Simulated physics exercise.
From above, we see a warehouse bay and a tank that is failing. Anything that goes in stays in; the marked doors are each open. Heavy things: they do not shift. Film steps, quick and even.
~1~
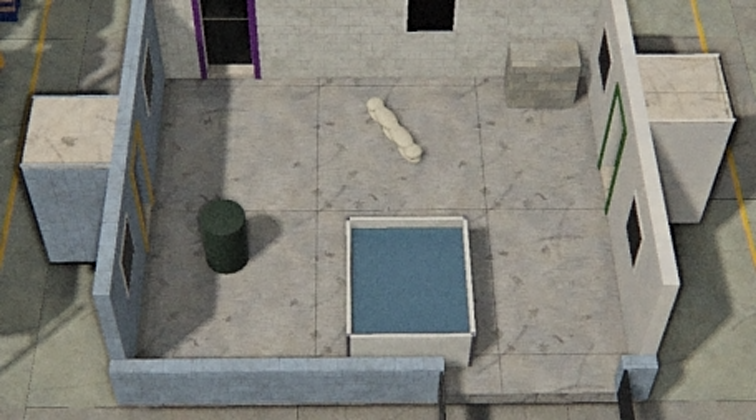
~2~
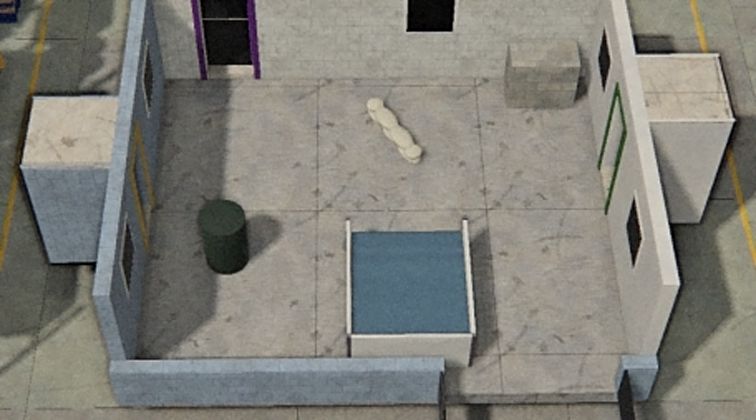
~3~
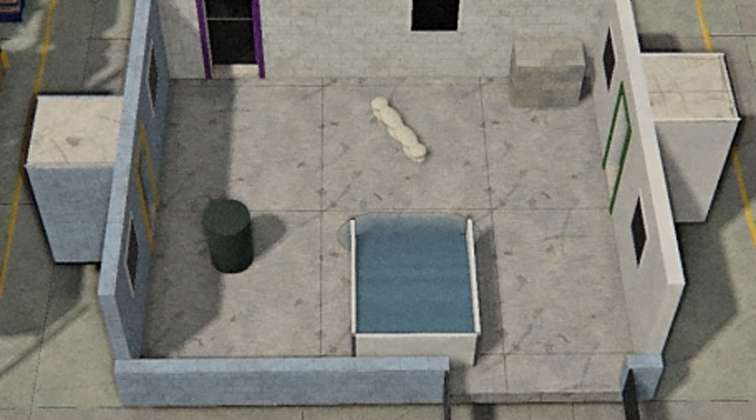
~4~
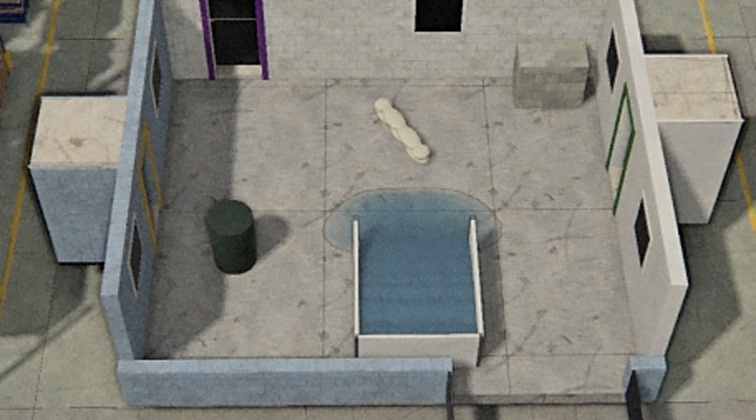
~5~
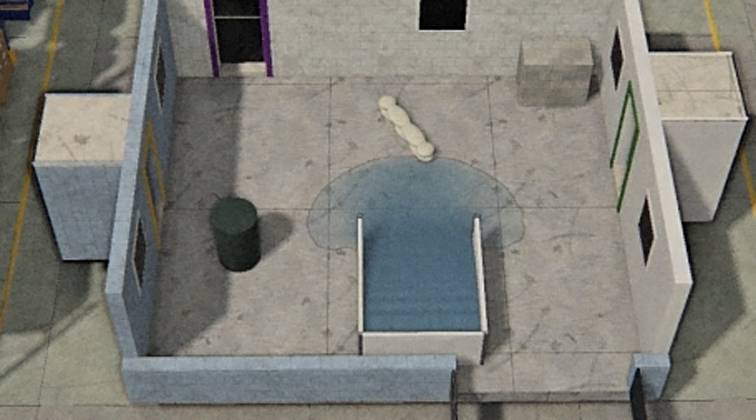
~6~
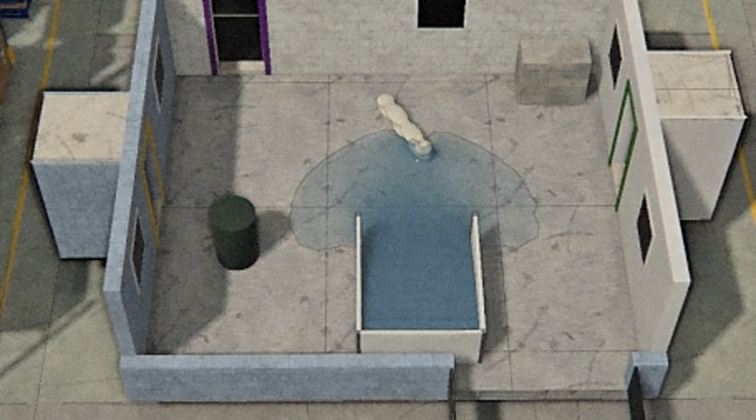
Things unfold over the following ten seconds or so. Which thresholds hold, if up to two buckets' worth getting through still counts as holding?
The purple door does not hold; the green door holds; the yellow door holds.
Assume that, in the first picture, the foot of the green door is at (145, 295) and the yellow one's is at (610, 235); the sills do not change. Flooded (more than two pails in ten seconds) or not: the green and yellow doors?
Door by door: Green doesn't reach the mark, yellow doesn't reach the mark.
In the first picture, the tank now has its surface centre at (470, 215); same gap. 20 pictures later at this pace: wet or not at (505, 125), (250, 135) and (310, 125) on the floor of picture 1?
First one gets inundated, next one gets inundated, last one gets inundated.
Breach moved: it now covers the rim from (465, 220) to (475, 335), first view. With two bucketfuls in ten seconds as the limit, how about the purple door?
So purple comes in lower.
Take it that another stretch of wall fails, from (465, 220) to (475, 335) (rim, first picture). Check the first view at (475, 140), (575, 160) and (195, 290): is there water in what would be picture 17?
Point by point: Unwetted; soaked; unwetted.
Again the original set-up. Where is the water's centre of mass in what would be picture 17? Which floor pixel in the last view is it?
At about (404, 183).
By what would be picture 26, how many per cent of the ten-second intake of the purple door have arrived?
Share at that point: Close to 30 in a hundred.
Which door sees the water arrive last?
I pick the yellow door.
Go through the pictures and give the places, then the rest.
The open tank at (409, 278) is whole and still, in the first picture.
Water pours out on the open tank's far side and has run to a hidden place, in the second picture.
Water pours out on the open tank's far side and has run to (474, 230), in the third picture.
Water pours out on the open tank's far side and has run to (486, 212), in the fourth picture.
The front is at (443, 161), out from the gap on the open tank's far side, in the fifth picture.
The front is at (385, 134), out from the gap on the open tank's far side, in the sixth picture.
A moment on, water covers 40 % of the floor; the purple door not reached, the green door not reached, the yellow door not reached.
Next, water covers 50 % of the floor; the purple door wet at the sill, nothing in, the green door wet at the sill, nothing in, the yellow door not reached.
Then, water covers 50 % of the floor; the purple door under two buckets in, the green door wet at the sill, nothing in, the yellow door not reached.
Later, water covers 90 % of the floor; the purple door over two buckets in, the green door wet at the sill, nothing in, the yellow door wet at the sill, nothing in.
In the end, water covers 100 % of the floor; the purple door over two buckets in, the green door wet at the sill, nothing in, the yellow door wet at the sill, nothing in.
